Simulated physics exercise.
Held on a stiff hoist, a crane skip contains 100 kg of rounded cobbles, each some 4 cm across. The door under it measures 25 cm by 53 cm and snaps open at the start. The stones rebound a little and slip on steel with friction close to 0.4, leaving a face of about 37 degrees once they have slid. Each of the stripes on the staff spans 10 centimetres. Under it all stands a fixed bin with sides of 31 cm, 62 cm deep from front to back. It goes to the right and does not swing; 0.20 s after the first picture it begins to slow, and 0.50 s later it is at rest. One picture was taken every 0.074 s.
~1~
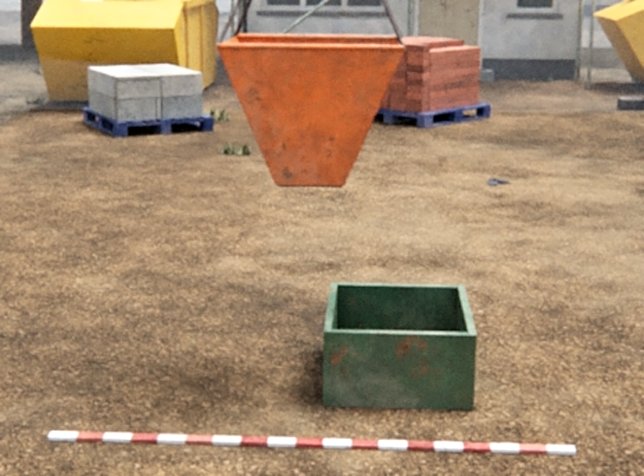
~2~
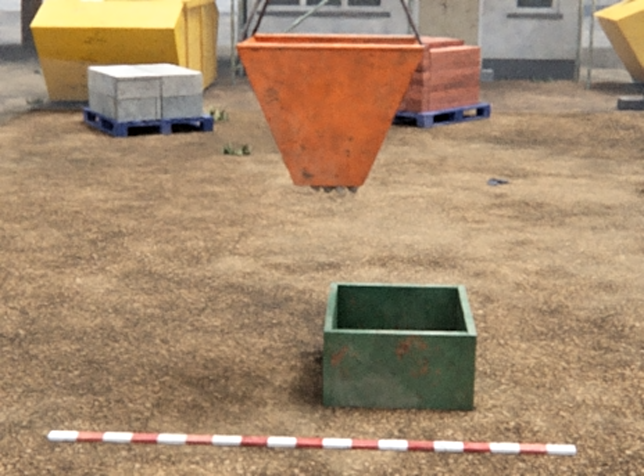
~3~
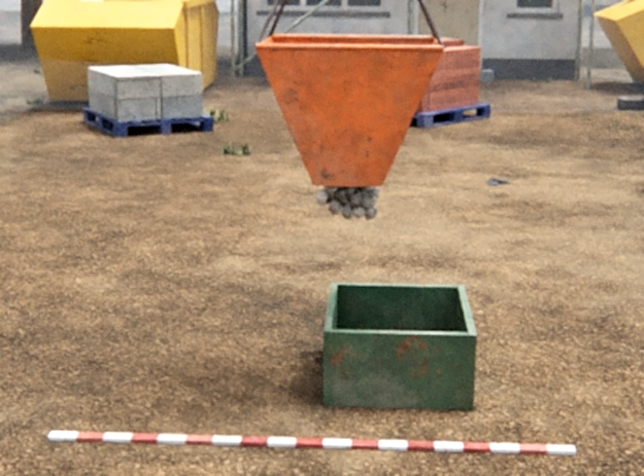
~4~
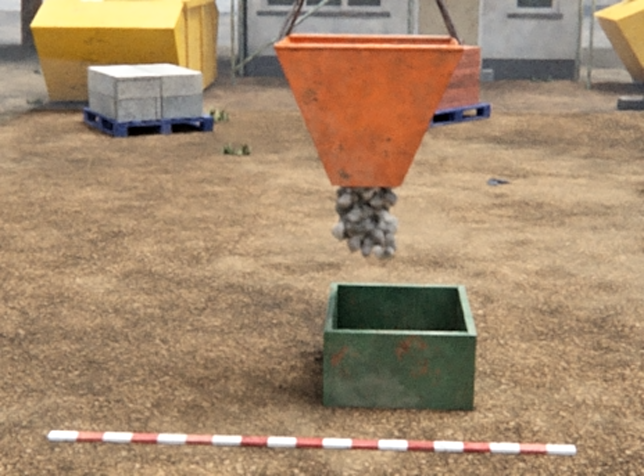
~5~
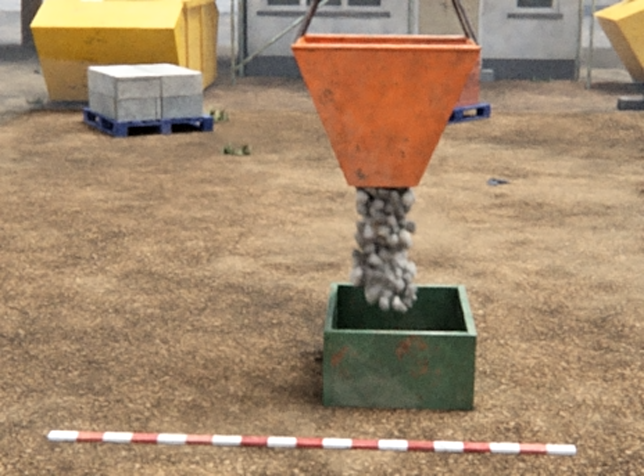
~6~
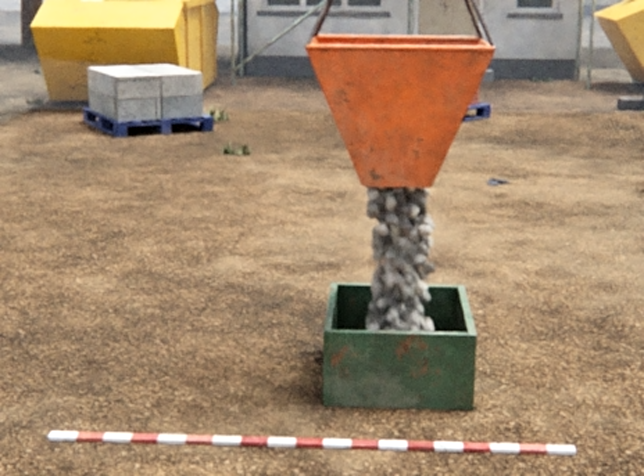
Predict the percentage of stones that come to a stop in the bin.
Close to 98 percent.
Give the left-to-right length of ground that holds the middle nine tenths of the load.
Roughly 50 cm.
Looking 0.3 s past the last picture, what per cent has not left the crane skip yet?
I'd say it holds close to 0 percent.
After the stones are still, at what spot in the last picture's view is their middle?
(408, 343).
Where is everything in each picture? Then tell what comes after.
In the first frame, the outlet is at (310, 172); nothing has dropped yet.
In the second frame, the outlet is at (329, 173); 6 % is out.
In the third frame, the outlet is at (348, 173); 14 % is out, the lowest stones still above the rim at (353, 203), 73 cm up.
In the fourth frame, the outlet is at (366, 173); 27 % is out, the lowest stones still above the rim at (368, 242), 57 cm up.
In the fifth frame, the outlet is at (383, 174); 40 % is out, the lowest stones still above the rim at (386, 291), 36 cm up.
In the sixth frame, the outlet is at (397, 174); 52 % is out, the lowest stones still above the rim at (396, 302), 35 cm up.
Then, 0.3 s after the last picture, 1 % in the crane skip, 98 % falling or lying in the bin, 1 % falling or lying beside or right of the bin; the stones farthest right are at (475, 316).
Then, 0.7 s after the last picture, 0 % in the crane skip, 98 % falling or lying in the bin, 2 % falling or lying beside or right of the bin; the stones farthest right are at (542, 382).
Then, 1.3 s after the last picture, 0 % in the crane skip, 98 % falling or lying in the bin, 2 % falling or lying beside or right of the bin; the stones farthest right are at (568, 379).
Then, 2.2 s after the last picture, 0 % in the crane skip, 98 % falling or lying in the bin, 2 % falling or lying beside or right of the bin; the stones farthest right are at (568, 379).
Then, 4.1 s after the last picture, 0 % in the crane skip, 98 % in the bin, 2 % beside or right of the bin; the stones farthest right are at (568, 379).
